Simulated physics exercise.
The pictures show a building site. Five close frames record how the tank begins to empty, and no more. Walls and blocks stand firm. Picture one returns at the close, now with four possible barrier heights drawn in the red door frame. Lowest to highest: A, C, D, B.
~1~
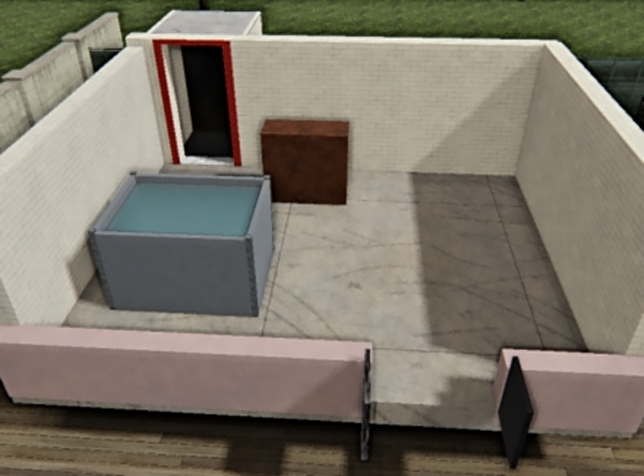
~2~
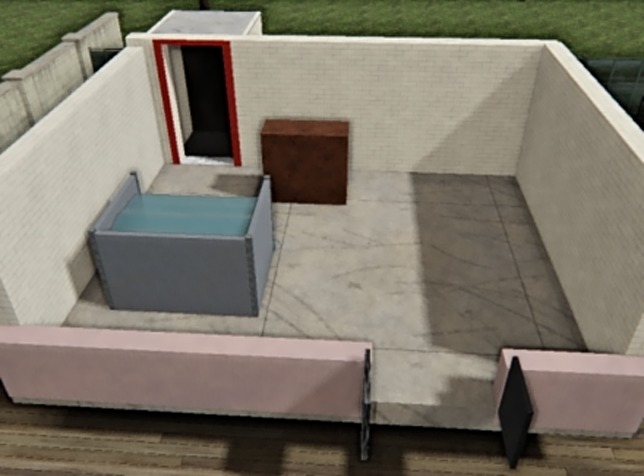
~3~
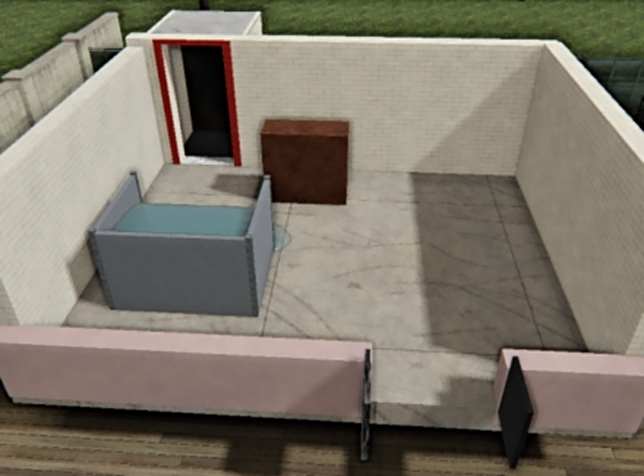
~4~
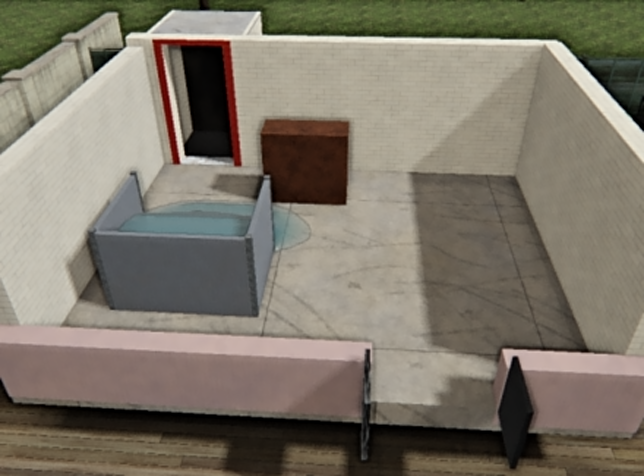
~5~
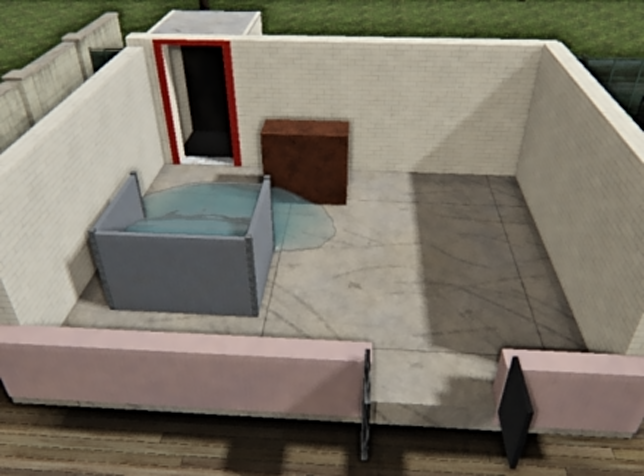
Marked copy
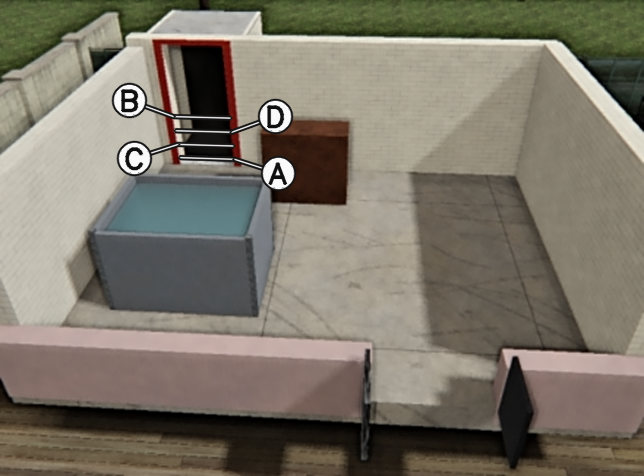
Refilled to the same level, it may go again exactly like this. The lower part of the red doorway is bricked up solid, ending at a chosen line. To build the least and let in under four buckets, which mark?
Mark D.
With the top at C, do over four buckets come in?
Yes, it does.
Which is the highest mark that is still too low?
C.
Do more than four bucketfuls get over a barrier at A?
Yes, it does.
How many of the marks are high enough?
Two of the four.
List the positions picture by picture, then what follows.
In the first picture, water in the tank at rest, its middle at (187, 209); foot of the red doorway at (208, 165); open gate at (437, 342).
In the second picture, water covers 2 % of the ground, its front hidden from here.
In the third picture, water covers 5 % of the ground, its front hidden from here.
In the fourth picture, front seen at (292, 217), 10 % of the ground wet.
In the fifth picture, front seen at (185, 186), 17 % of the ground wet.
On the marked copy, A at (207, 158); B at (201, 117); C at (205, 145); D at (203, 131); from the bottom up A, C, D, B.
Choosing A, dozens of bucketfuls pour in.
Choosing B, nothing gets over.
Choosing C, about 9 bucketfuls get in.
Choosing D, a splash gets over, under a bucket.
